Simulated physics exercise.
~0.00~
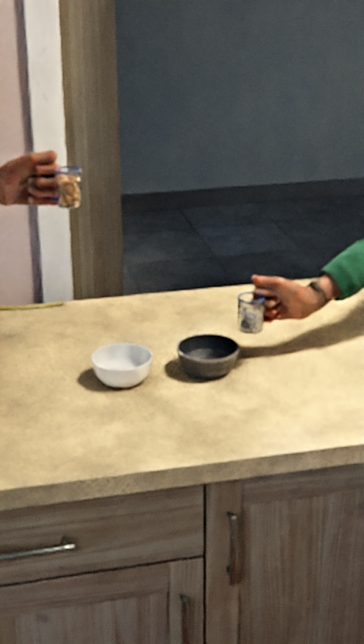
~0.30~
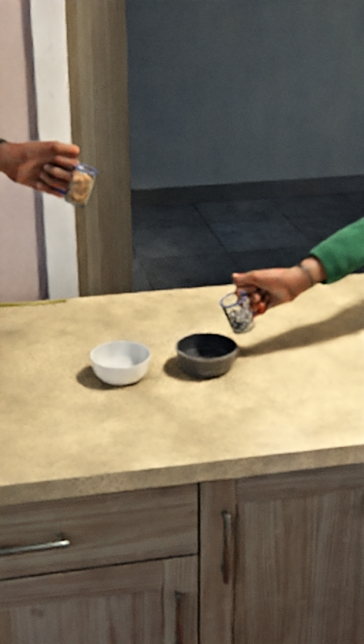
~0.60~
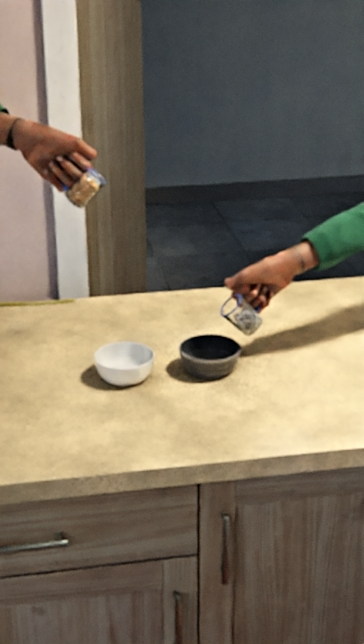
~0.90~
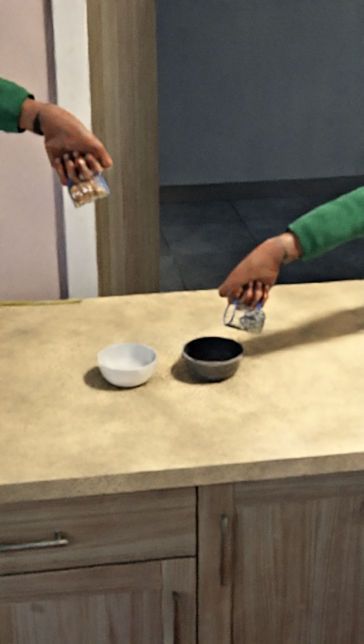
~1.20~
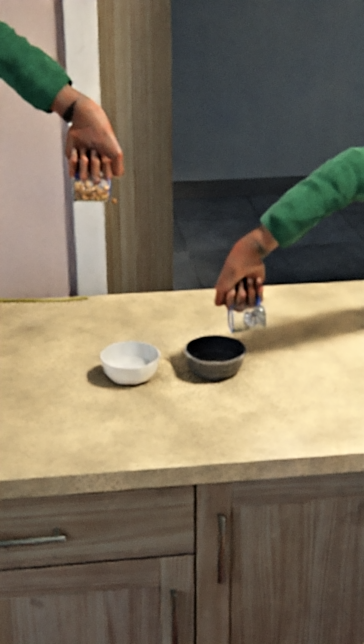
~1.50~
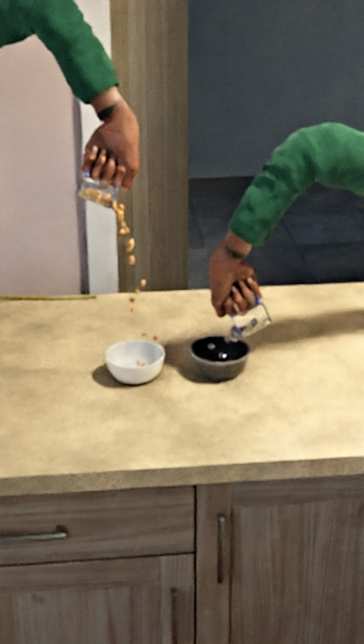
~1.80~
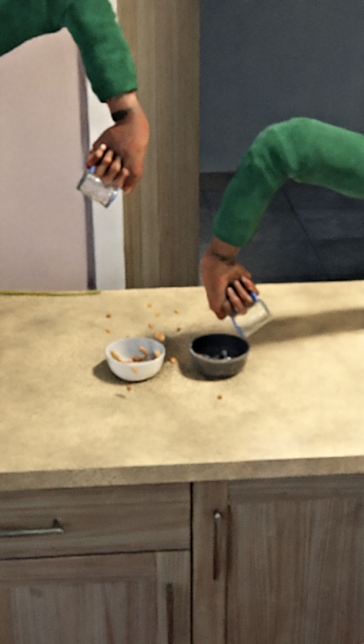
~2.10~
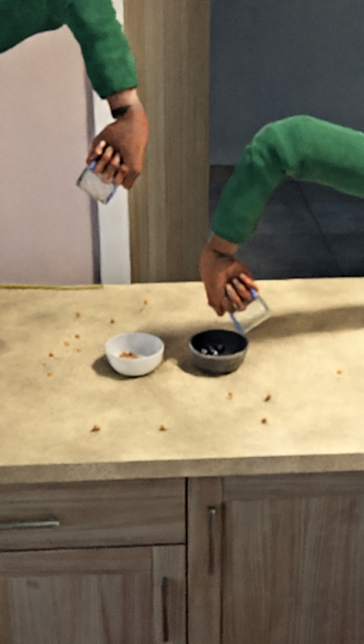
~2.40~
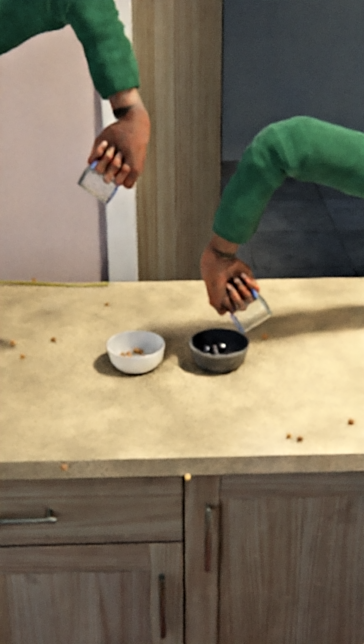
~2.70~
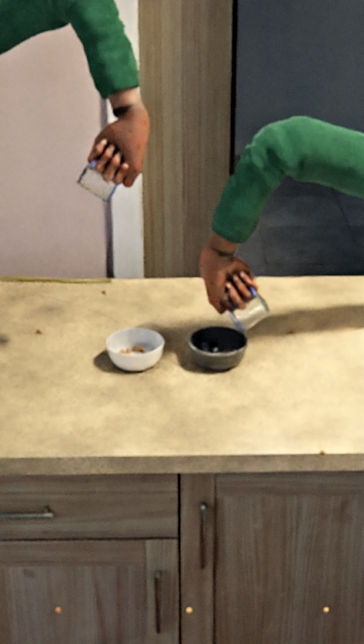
On a pale kitchen counter, two green-sleeved hands tipped small clear cups over two bowls, the left from much higher up. The left cup's orange-brown bits bounced out of the white bowl and scattered, leaving some inside, while the right cup's pieces stayed in the dark bowl.
